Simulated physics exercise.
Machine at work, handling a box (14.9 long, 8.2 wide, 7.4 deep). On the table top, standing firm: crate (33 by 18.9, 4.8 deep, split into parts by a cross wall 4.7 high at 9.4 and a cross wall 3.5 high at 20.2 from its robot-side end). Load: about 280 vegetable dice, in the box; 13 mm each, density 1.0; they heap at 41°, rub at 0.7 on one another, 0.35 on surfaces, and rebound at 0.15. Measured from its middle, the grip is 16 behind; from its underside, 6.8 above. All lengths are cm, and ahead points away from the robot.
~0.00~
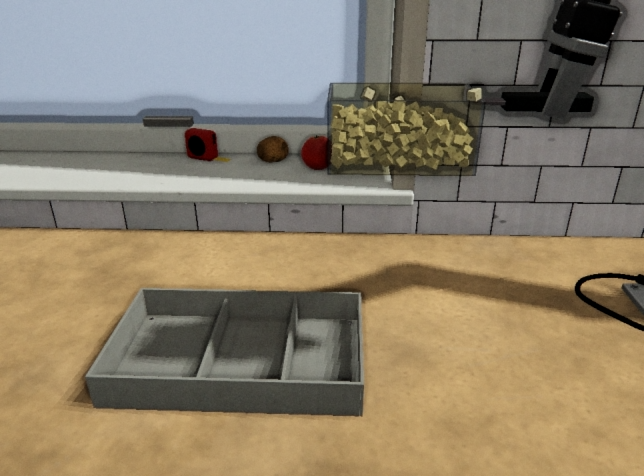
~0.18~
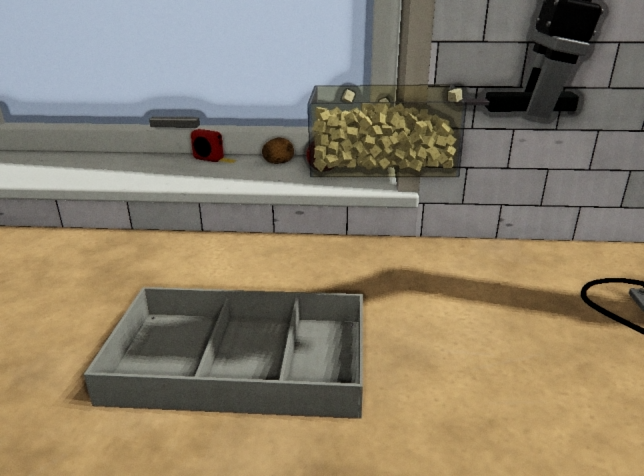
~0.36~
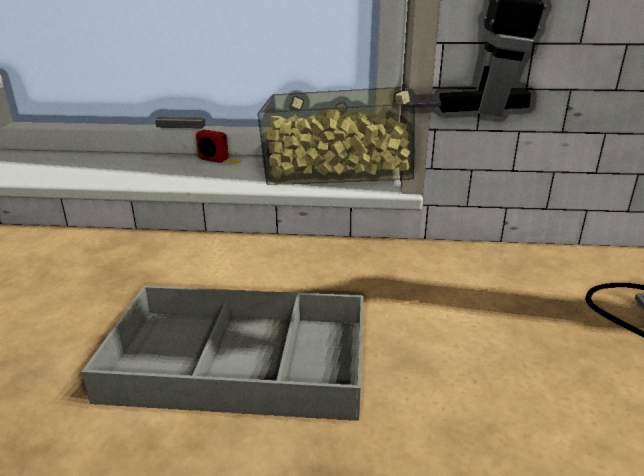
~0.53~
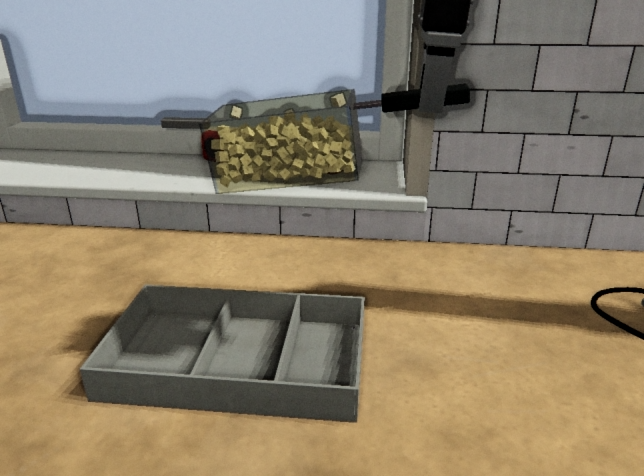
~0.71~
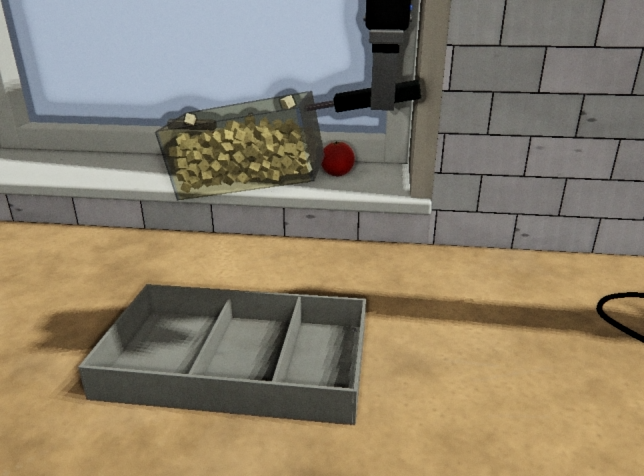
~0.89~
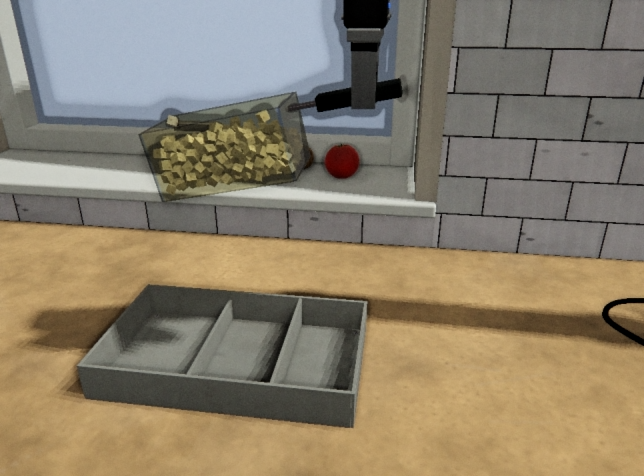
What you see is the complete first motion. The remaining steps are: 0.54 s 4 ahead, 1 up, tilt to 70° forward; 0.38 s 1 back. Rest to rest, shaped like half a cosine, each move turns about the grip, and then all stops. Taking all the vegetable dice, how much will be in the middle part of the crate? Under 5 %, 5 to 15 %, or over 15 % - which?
I would say 5 to 15 %.
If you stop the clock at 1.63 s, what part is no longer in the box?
Around 0 % has gone out so far.
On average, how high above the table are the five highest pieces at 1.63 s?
Height: Some 28 cm.
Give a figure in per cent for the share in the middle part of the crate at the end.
I'd put it near 8 per cent.
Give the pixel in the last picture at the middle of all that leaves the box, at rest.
At about (228, 352).
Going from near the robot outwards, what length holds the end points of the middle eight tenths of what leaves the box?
Length: Near 4 cm.
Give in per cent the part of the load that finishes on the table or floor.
Around 0 in a hundred.
After 1.26 s, tilted 57° forward, highest piece 28 above the table; 280 in the box.
After 1.63 s, tilted 70° forward, highest piece 28 above the table; 279 in the box, 1 in the middle part.
After 2.01 s, tilted 70° forward, highest piece 28 above the table; 264 in the box, 13 in the middle part, 3 in flight or on a rim.
After 3.06 s, tilted 70° forward, highest piece 28 above the table; 257 in the box, 23 in the middle part.
In the end, 257 in the box, 23 in the middle part. That is 8 % in the middle part of the crate.
